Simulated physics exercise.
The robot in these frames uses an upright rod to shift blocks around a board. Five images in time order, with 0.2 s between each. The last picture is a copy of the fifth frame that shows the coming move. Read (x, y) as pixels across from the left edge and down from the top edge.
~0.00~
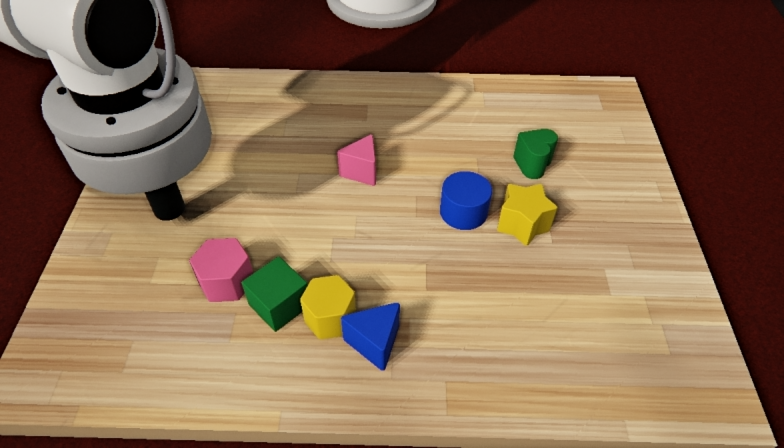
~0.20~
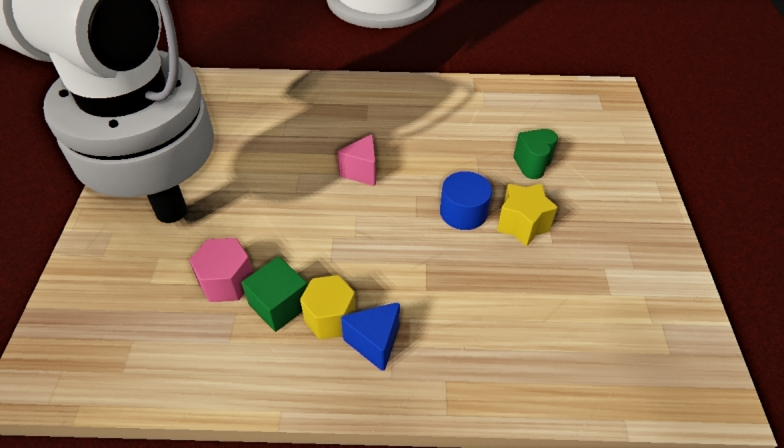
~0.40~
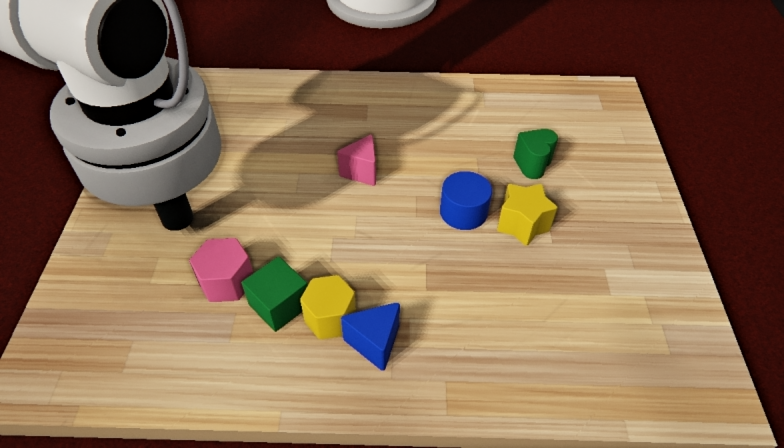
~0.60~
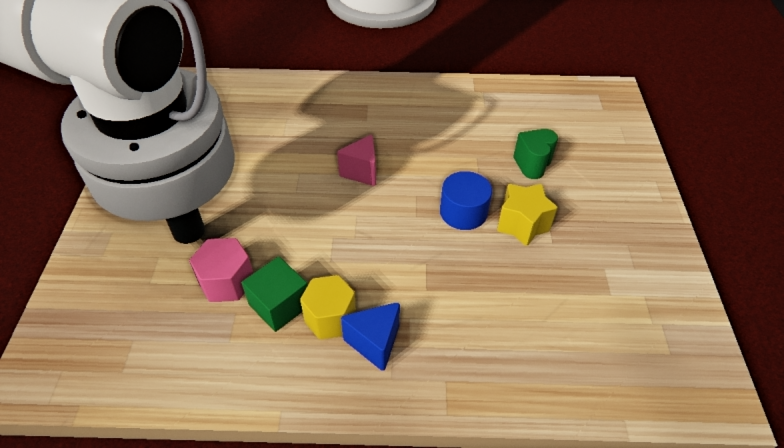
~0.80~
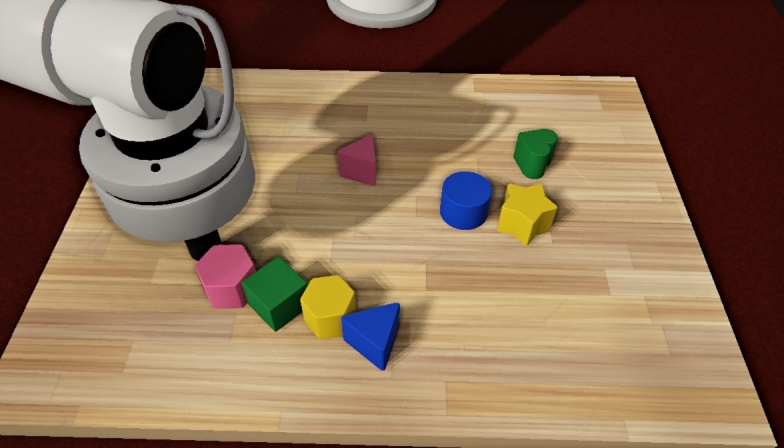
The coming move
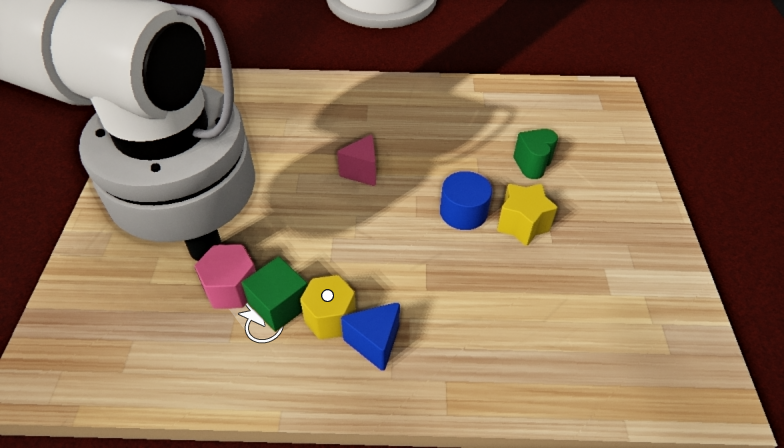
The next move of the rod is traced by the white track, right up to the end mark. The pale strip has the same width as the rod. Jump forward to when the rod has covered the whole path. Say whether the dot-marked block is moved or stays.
It is shifted.
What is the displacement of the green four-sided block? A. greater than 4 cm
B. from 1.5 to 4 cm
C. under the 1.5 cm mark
I choose A.
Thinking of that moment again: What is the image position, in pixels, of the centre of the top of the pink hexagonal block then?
Its top centre lands on (244, 345).
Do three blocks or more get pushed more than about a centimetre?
Yes, it checks out.
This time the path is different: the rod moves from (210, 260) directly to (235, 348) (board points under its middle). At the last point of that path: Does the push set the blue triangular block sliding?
My answer is no.
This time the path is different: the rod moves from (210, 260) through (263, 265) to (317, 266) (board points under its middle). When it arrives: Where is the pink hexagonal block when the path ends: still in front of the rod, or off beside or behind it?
The block gets away.
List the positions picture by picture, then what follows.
Tip of the rod at (170, 210), middles of tops, pink hexagonal block at (219, 258), green four-sided block at (274, 282), yellow hexagonal block at (328, 296), blue triangular block at (374, 322), in the first picture.
Rod at (172, 212), nothing pushed, in the second picture.
Rod at (178, 220), nothing pushed, in the third picture.
Rod at (189, 232), nothing pushed, in the fourth picture.
Rod at (206, 250), pink hexagonal block at (224, 265), green four-sided block at (274, 282), yellow hexagonal block at (328, 296), blue triangular block at (374, 322), in the fifth picture.
The line goes straight from (210, 260) to (264, 326); the dot is on the yellow hexagonal block.
On the path given first. Halfway along, rod at (233, 281); pink hexagonal block at (236, 305), turned 35° clockwise; green four-sided block at (290, 305), turned 50° anticlockwise; yellow hexagonal block at (341, 297), turned 15° anticlockwise.
At the end, rod at (261, 316); pink hexagonal block at (244, 345), turned 75° clockwise; green four-sided block at (306, 318), turned 65° anticlockwise; yellow hexagonal block at (352, 296), turned 35° anticlockwise; blue triangular block at (380, 326), turned 10° anticlockwise.
